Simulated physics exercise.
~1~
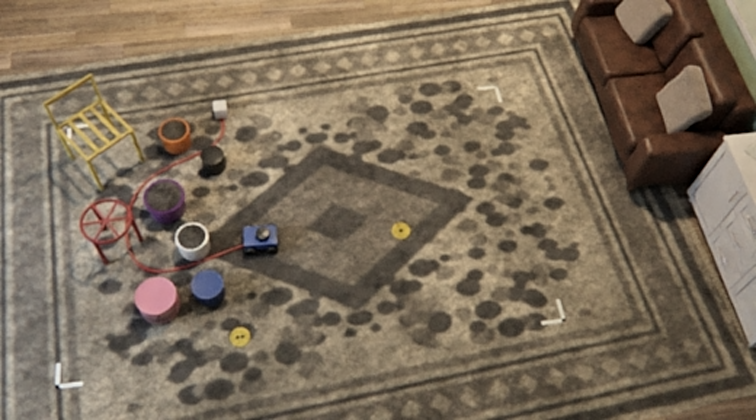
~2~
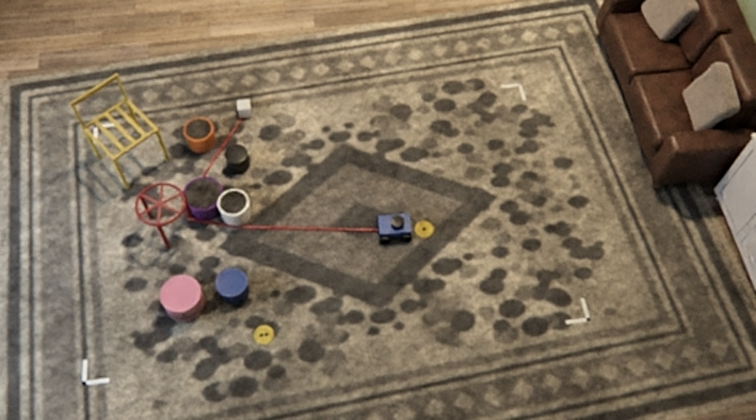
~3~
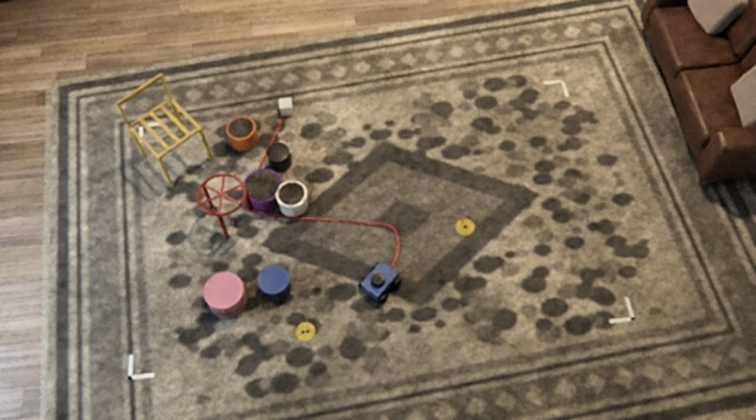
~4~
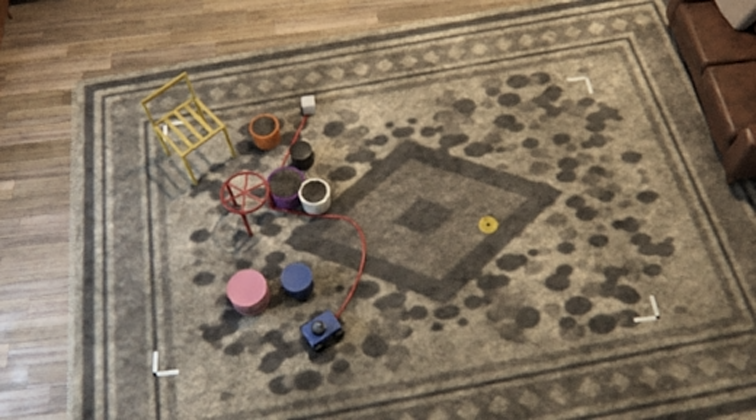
Blue cart trailing a red lead across a patterned rug, dragging a stool and two pots, then doubling back and stopping lower left.
